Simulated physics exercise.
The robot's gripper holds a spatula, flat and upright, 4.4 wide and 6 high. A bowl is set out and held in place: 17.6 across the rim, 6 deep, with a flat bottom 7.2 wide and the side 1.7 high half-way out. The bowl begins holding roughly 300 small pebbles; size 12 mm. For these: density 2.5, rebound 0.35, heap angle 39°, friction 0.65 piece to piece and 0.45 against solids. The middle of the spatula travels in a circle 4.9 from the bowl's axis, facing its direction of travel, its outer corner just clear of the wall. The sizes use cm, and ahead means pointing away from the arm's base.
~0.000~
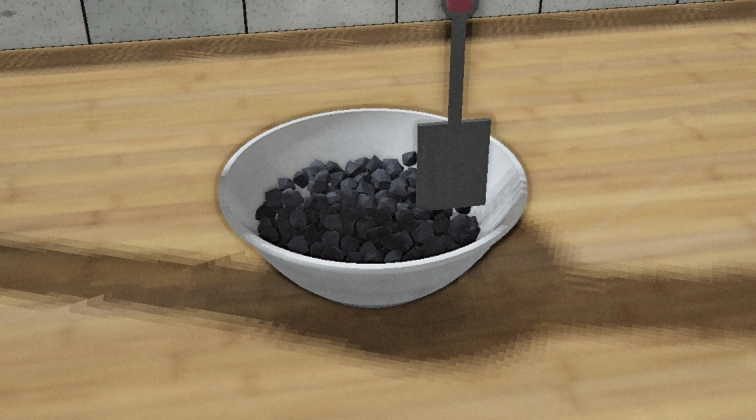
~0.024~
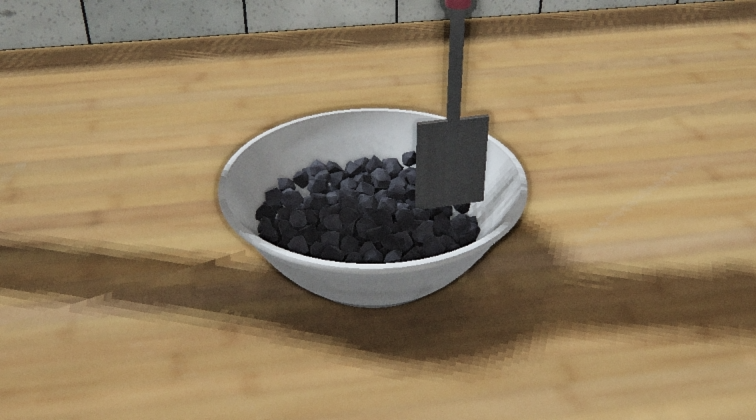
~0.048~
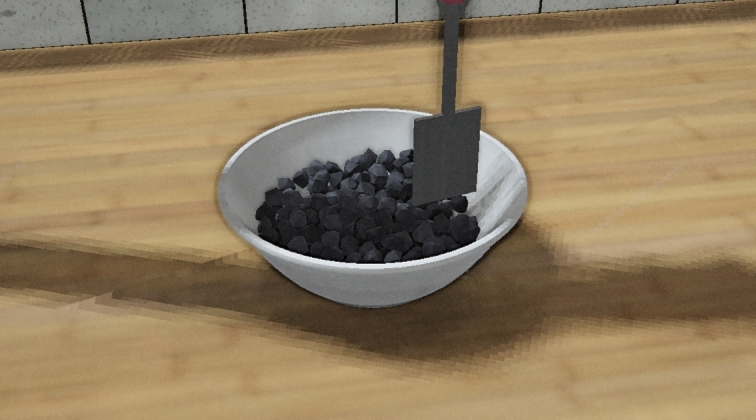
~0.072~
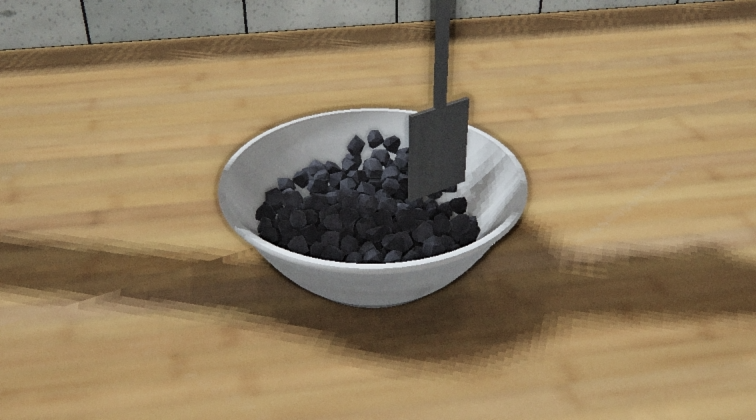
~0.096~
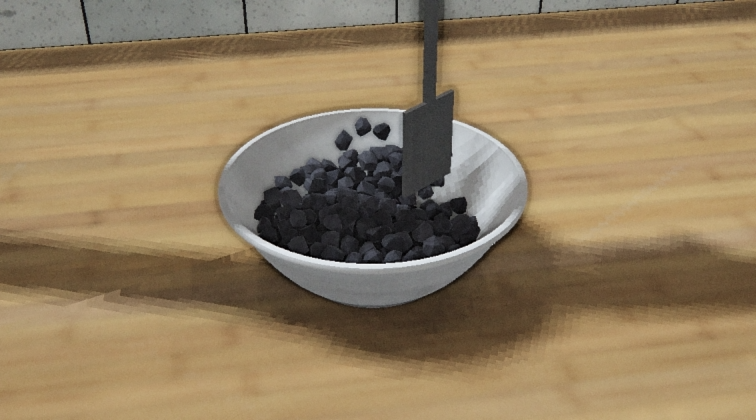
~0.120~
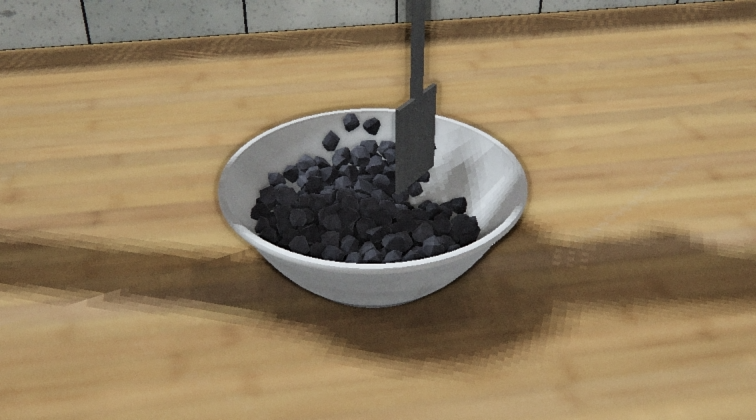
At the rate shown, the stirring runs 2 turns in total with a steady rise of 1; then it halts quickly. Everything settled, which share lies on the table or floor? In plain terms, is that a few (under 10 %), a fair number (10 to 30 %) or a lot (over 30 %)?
A fair number, 10 to 30 %.
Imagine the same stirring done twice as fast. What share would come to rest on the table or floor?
Estimated share: Near 35 %.
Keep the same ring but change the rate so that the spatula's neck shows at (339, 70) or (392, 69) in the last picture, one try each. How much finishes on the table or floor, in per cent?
Roughly 40 and 30 percent, in that order.
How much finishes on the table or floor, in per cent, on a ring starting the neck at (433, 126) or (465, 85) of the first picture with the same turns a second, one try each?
Around 20 per cent on the first try, around 5 per cent on the second.
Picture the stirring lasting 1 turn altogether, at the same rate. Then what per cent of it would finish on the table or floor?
10 %.
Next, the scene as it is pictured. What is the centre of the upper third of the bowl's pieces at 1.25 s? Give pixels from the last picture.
I'd point to about (358, 240).
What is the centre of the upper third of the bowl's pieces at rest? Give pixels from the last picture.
It is centred near (406, 219).
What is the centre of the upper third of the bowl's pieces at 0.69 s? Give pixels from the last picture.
Look near (459, 202) for its middle.
After 0.69 s, 312° round, highest piece 8 above the table; 269 in the bowl, 28 on the table or floor, 6 in flight or on the tool.
After 1.25 s, 218° round, highest piece 7 above the table; 239 in the bowl, 64 on the table or floor.
After 1.74 s, 0° round, highest piece 5 above the table; 235 in the bowl, 68 on the table or floor.
After 2.44 s, 0° round, highest piece 5 above the table; 235 in the bowl, 68 on the table or floor.
At rest, 235 in the bowl, 68 on the table or floor. That is 22 % on the table or floor.
